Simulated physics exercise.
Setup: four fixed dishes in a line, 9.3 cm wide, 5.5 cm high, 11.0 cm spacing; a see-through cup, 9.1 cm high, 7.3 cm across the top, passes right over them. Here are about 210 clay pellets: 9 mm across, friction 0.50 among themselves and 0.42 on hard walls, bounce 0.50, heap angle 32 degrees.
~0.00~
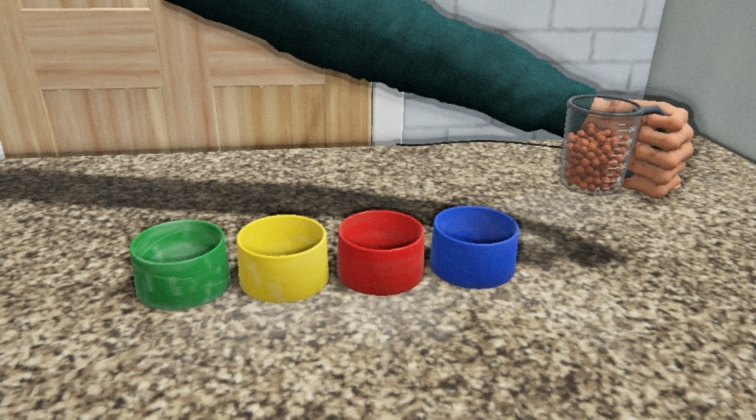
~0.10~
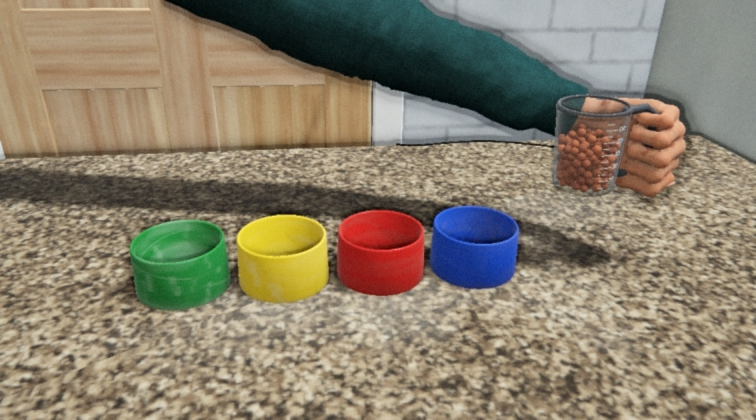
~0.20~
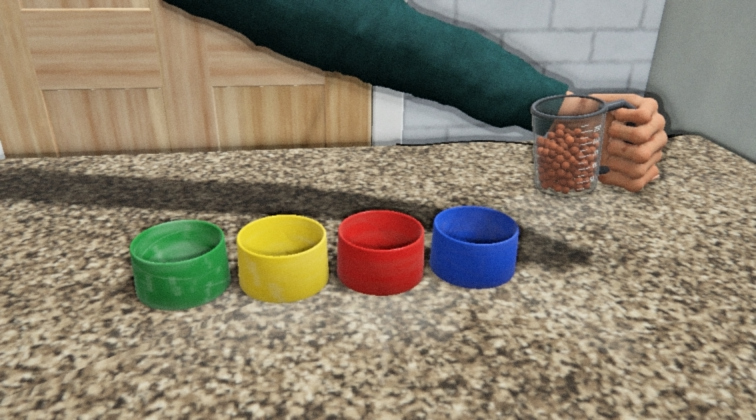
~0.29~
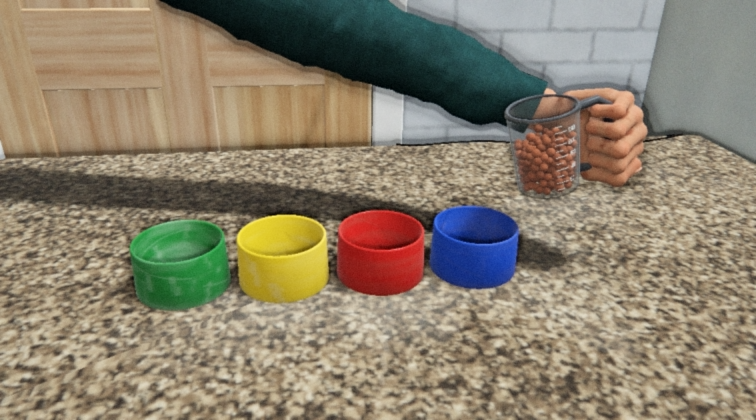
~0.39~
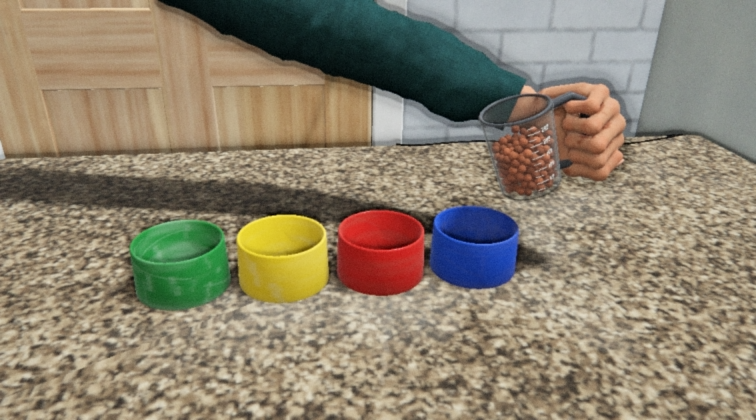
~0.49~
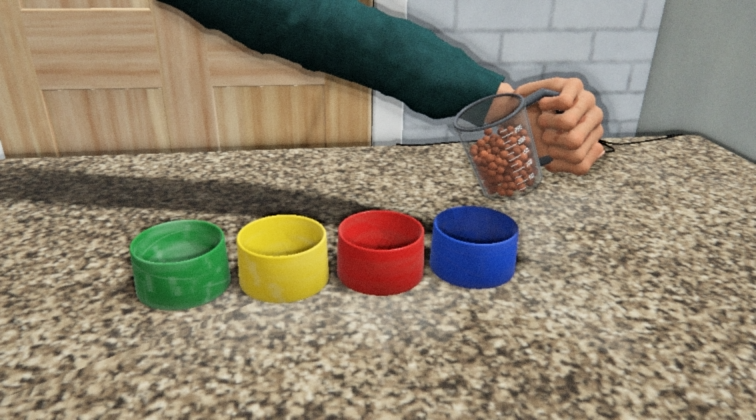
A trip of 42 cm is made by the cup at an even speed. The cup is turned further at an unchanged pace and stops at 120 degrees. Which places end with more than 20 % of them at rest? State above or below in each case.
Red dish: I'd say it gets a fifth at most. Blue dish: I'd say it gets a fifth at most. Green dish: I'd say it gets more than a fifth. Yellow dish: I'd say it gets a fifth at most. Counter: I'd say it gets a fifth at most.
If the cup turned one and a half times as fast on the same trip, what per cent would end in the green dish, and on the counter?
Green 80, counter 10.
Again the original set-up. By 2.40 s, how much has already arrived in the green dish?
Estimate: Near 90 %.
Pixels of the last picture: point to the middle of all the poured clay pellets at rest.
Somewhere around (173, 268) in the final frame.
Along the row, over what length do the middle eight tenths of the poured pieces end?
5 centimetres.
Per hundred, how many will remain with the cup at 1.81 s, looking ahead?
Somewhere close to 95 percent.
Then, at 1.28 s, tilt 69 degrees; cup holds 100 %.
After 1.81 s, tilt 98 degrees; cup holds 95 %, green 5 %.
After 2.40 s, tilt 120 degrees; cup holds 10 %, green 90 %.
By 3.2 s all is still; red 0 %, blue 0 %, green 100 %, yellow 0 %, counter 0 %.
